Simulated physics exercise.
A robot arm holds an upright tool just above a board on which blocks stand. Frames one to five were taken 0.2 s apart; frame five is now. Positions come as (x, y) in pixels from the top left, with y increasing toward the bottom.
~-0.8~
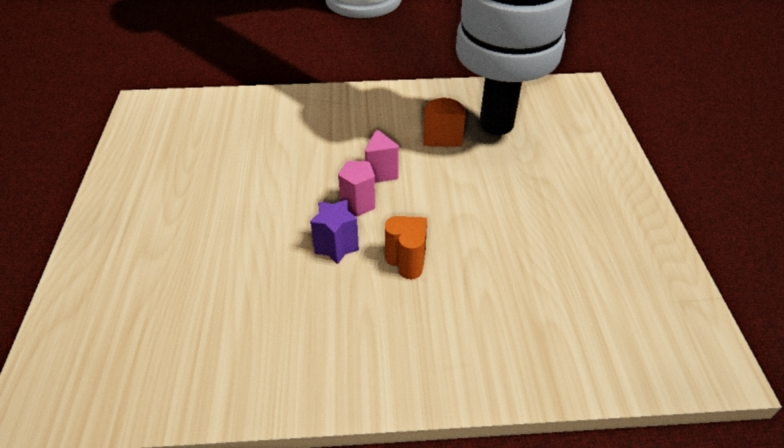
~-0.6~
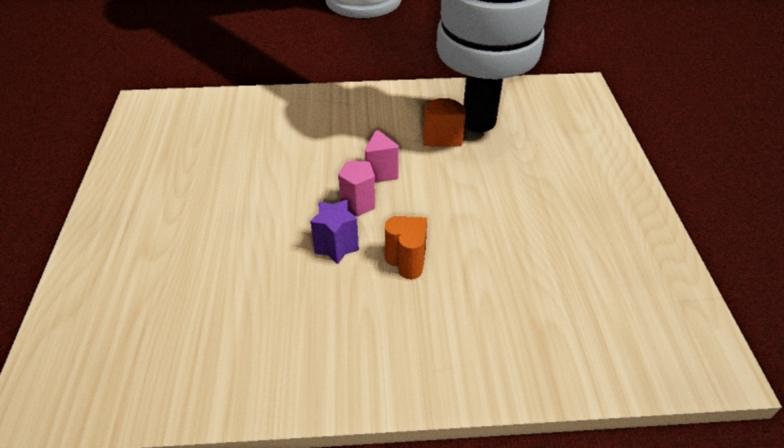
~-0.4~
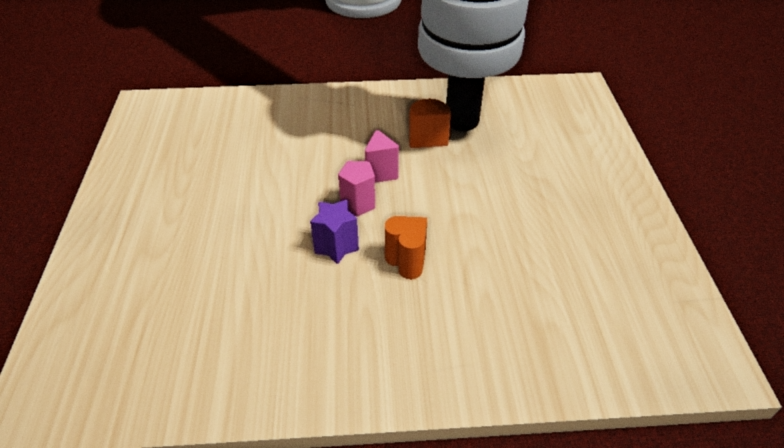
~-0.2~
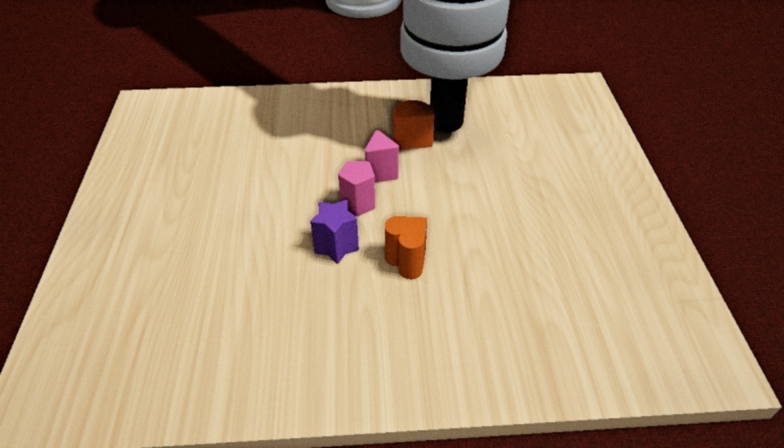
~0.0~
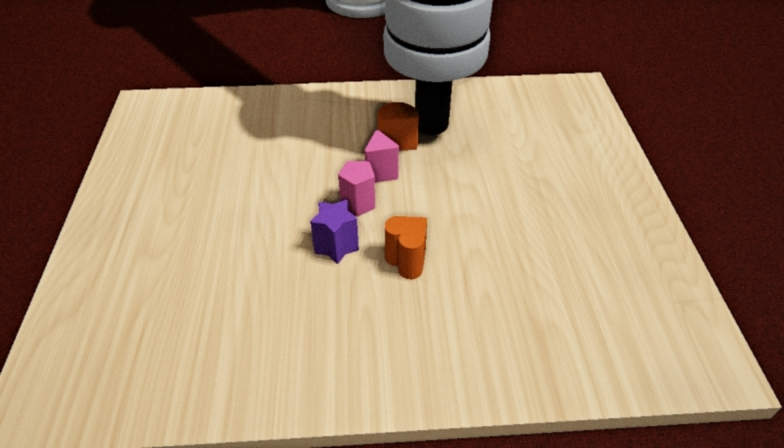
A pale wooden board lies on a dark red surface, seen from above and in front by a still camera. Near its middle, an orange heart-like block sits right of a purple star, with two pink blocks rising diagonally behind the star toward a darker orange block at the back. A grey robot arm's black tool slides left, meets the back block and pushes it left behind the pink ones, while the others stay still.
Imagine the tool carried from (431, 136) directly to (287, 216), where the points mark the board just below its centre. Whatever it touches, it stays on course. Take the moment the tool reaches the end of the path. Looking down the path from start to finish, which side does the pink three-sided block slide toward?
It is pushed towards the left-hand side.
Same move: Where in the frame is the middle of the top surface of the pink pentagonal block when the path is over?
I'd say the pink pentagonal block ends with its top centre at (352, 188).
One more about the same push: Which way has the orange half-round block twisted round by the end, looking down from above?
It turns round clockwise.
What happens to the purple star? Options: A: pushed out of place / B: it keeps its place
B: It keeps its place.
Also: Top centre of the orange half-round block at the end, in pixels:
It will likely be found at (340, 122).
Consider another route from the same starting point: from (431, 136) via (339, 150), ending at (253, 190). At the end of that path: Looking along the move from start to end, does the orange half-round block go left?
I believe not.
What follows on the original path. One third of the way, tool (386, 150); pink three-sided block (373, 146), turned 30° anticlockwise; orange half-round block (352, 120), turned 75° clockwise.
Two thirds of the way, tool (337, 176); pink pentagonal block (351, 188), turned 35° clockwise; pink three-sided block (360, 168), turned 85° anticlockwise; orange half-round block (340, 122), turned 110° clockwise.
At the end, tool (285, 206); purple star not moved; pink pentagonal block (352, 188), turned 35° clockwise; pink three-sided block (360, 168), turned 90° anticlockwise; orange half-round block (340, 122), turned 110° clockwise.
